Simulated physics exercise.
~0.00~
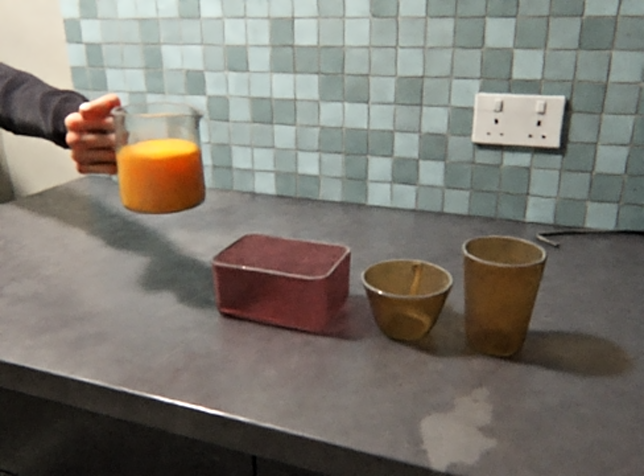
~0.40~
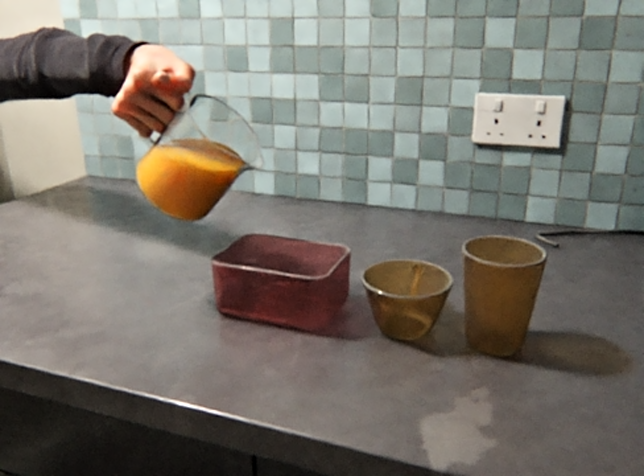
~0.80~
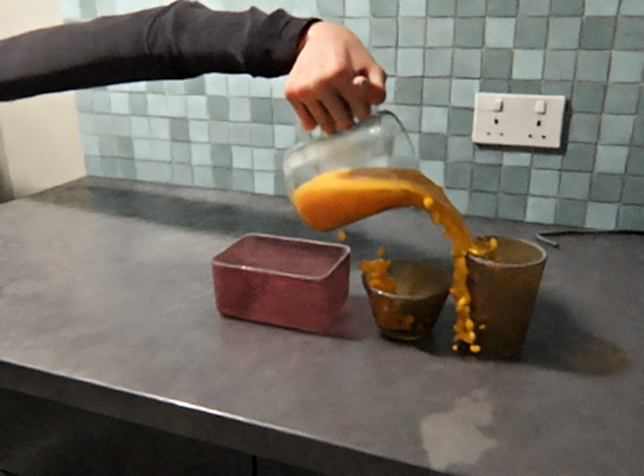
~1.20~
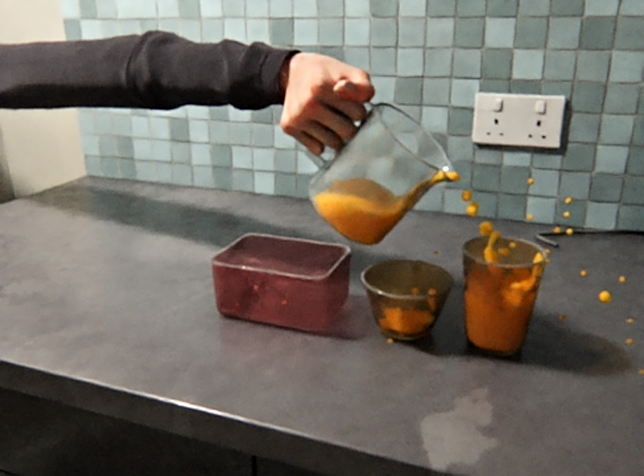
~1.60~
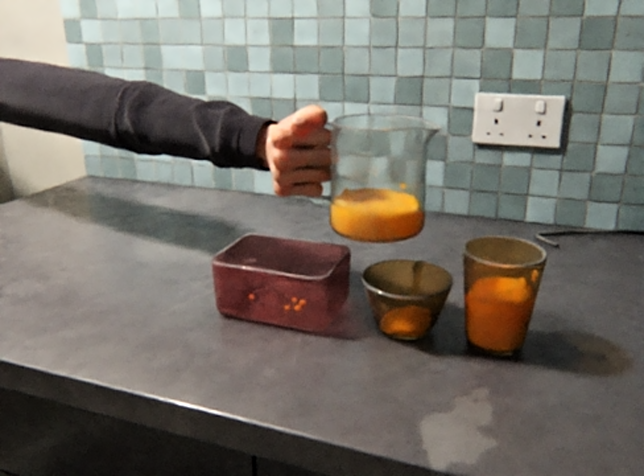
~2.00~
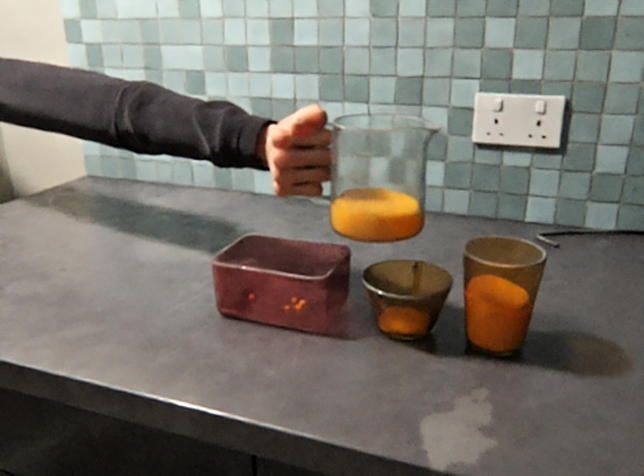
On a grey worktop, a hand tilts a jug rightward, splashing orange juice into a cup and glass, then levels it.
